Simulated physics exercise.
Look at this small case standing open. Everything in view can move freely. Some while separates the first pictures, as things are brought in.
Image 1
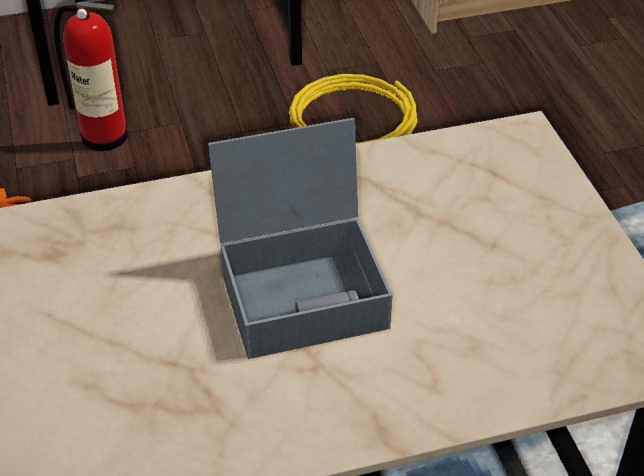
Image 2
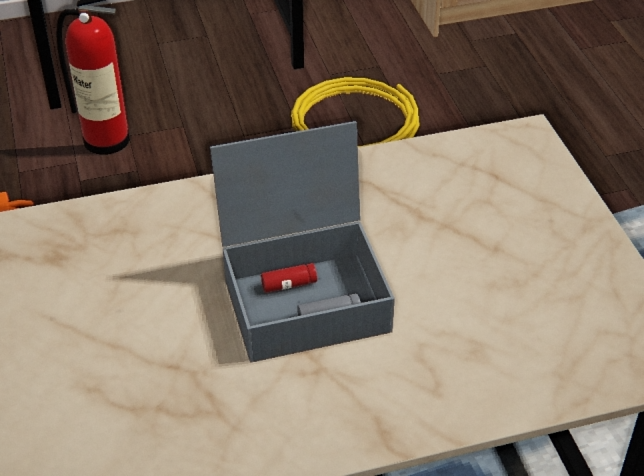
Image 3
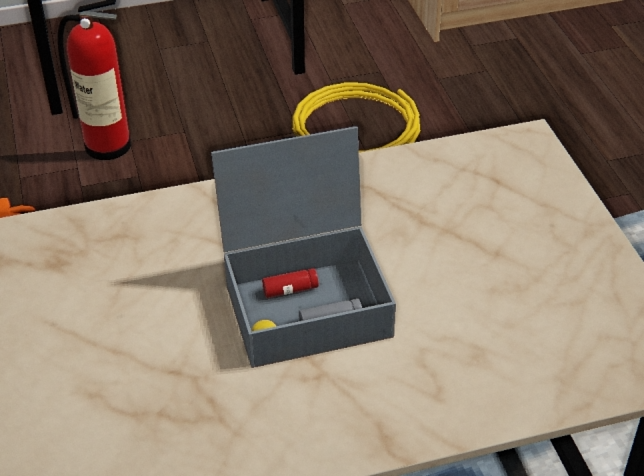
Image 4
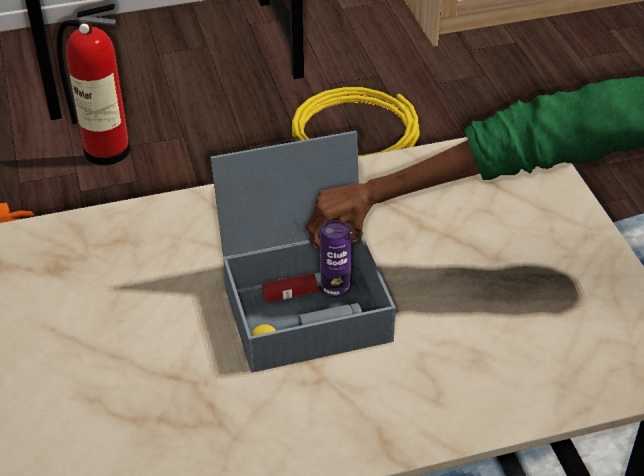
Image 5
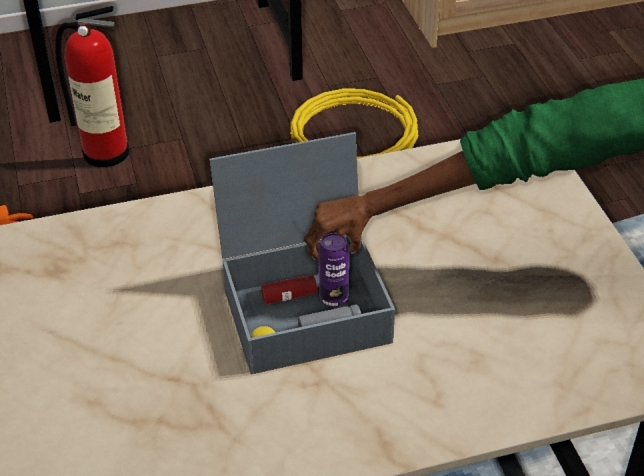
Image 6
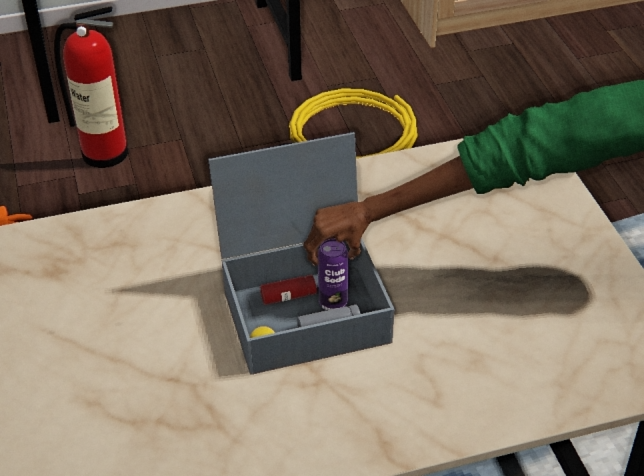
A hand lowers a purple can into an open gray box beside a red shaker.
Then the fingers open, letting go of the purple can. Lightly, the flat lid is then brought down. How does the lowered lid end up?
The lid leaves a gap.
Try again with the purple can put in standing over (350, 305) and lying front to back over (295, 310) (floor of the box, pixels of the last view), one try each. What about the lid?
Result of try one: A gap remains; result of try two: A gap remains.
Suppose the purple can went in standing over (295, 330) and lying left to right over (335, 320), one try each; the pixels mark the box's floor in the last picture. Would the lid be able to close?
Trial 1: Lid propped open. Trial 2: Lid lowered.
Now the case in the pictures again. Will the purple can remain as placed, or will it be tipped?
In the end, the purple can winds up askew.
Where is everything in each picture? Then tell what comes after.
The last thing is not in view yet, in the first picture.
The last thing is not in view yet, in the second picture.
The last thing is not in view yet; red shaker (290, 283), in the third picture.
Coming down; purple can (335, 259), in the fourth picture.
Coming down; purple can (334, 271), in the fifth picture.
Put in, still held; purple can (333, 277); red shaker (289, 290), in the sixth picture.
Then, 1.30 s after the last picture, lid 78° above the rim.
Then, 1.80 s after the last picture, lid 47° above the rim.
Then, 2.70 s after the last picture, lid 21° above the rim; purple can tipped 42° from how it was near (342, 296).
At rest, lid 16° above the rim; tipped over in the box, purple can; the other 3 in place. Seen from the same camera at the end, purple can near (342, 299).
